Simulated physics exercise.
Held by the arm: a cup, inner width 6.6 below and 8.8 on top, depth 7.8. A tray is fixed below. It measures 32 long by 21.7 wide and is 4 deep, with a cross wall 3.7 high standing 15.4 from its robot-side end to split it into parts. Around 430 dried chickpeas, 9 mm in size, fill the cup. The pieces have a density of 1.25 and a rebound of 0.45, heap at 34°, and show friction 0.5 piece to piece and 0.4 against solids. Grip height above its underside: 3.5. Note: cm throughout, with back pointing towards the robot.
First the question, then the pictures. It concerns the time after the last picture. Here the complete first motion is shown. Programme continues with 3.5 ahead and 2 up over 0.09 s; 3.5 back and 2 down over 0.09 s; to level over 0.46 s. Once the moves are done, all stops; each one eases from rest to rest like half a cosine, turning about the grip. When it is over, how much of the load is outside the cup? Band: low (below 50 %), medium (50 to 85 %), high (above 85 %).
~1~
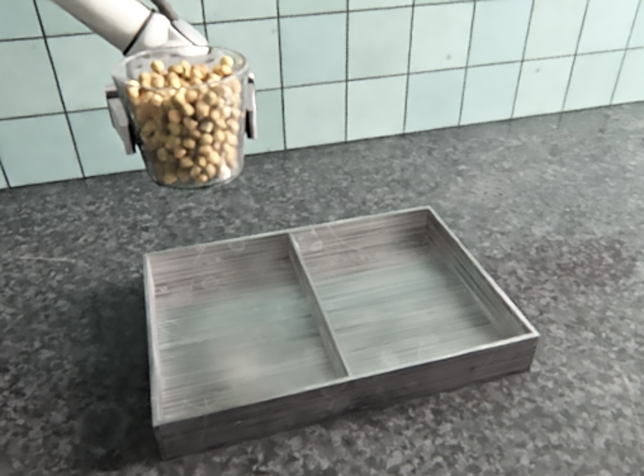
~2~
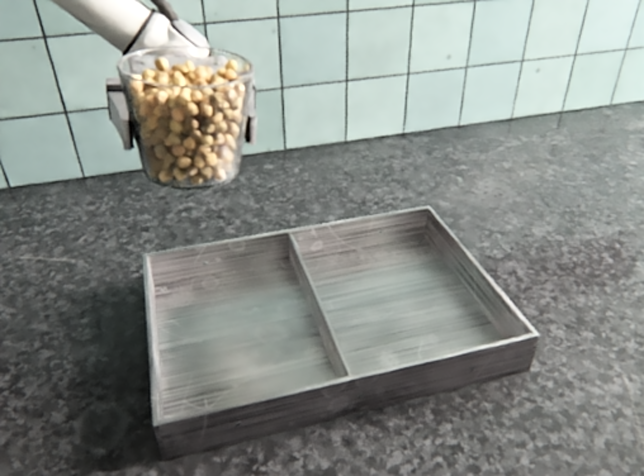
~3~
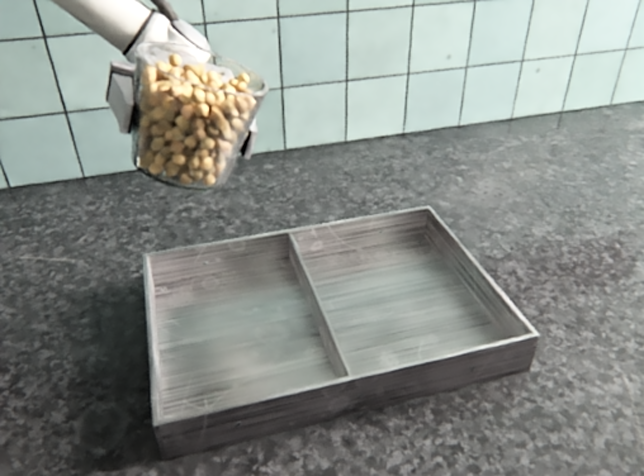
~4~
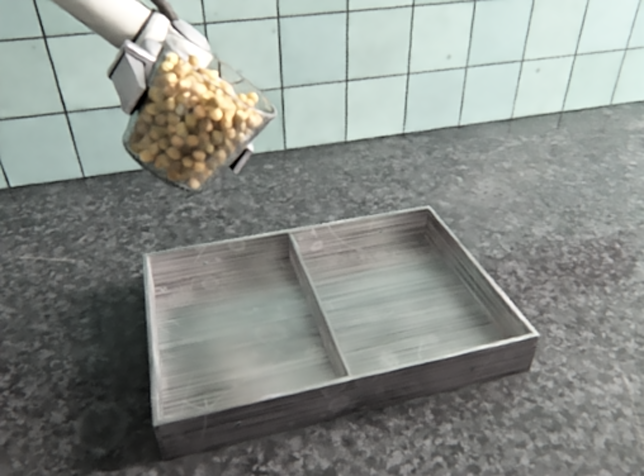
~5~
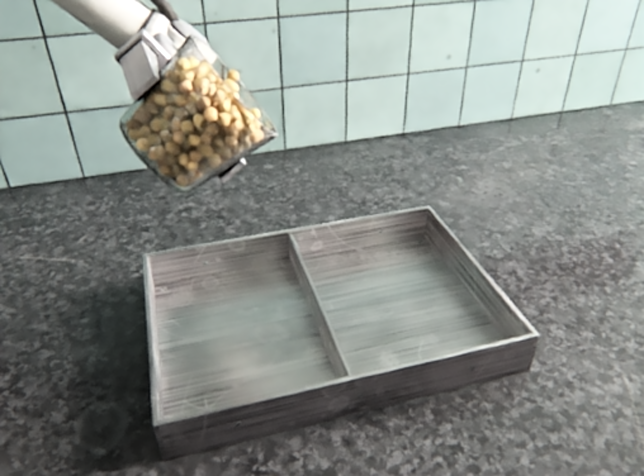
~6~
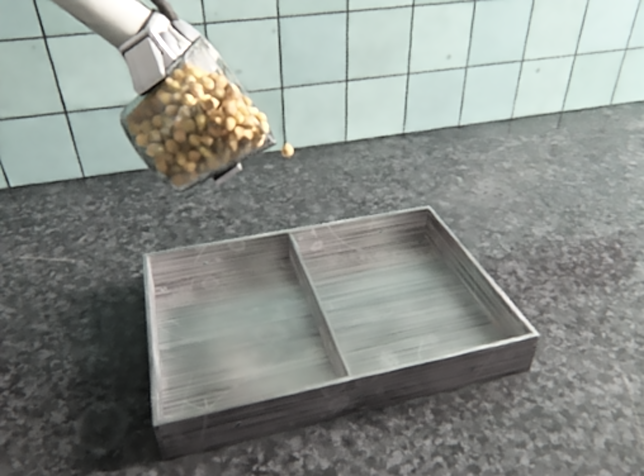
Medium.
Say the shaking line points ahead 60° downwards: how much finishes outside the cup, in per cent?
Roughly 15 per cent.
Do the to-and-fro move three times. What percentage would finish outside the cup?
It would come to about 85 %.
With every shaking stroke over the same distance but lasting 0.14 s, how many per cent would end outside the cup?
That gives about 30 percent.
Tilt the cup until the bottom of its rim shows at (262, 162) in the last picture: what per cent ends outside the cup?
Some 100 per cent.
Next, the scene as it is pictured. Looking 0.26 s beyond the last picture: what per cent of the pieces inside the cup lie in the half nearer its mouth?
Mouth half share: Roughly 60 %.
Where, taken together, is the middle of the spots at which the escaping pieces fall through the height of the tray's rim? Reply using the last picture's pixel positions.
Centre: About (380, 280).
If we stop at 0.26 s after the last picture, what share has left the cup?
By then near 70 % is out.
Then, 0.26 s after the last picture, tilted 56° forward, highest piece 23 above the table; 120 in the cup, 1 in the far-side part, 311 in flight or on a rim.
Then, 0.51 s after the last picture, tilted 11° forward, highest piece 26 above the table; 301 in the far-side part, 111 in the cup, 16 in the robot-side part, 1 on the table or floor, 3 in flight or on a rim.
Then, 0.84 s after the last picture, level, highest piece 23 above the table; 301 in the far-side part, 111 in the cup, 16 in the robot-side part, 4 on the table or floor.
Then, 1.89 s after the last picture, level, highest piece 23 above the table; 301 in the far-side part, 111 in the cup, 16 in the robot-side part, 4 on the table or floor.
Final count, 301 in the far-side part, 111 in the cup, 16 in the robot-side part, 4 on the table or floor. That is 74 % outside the cup.
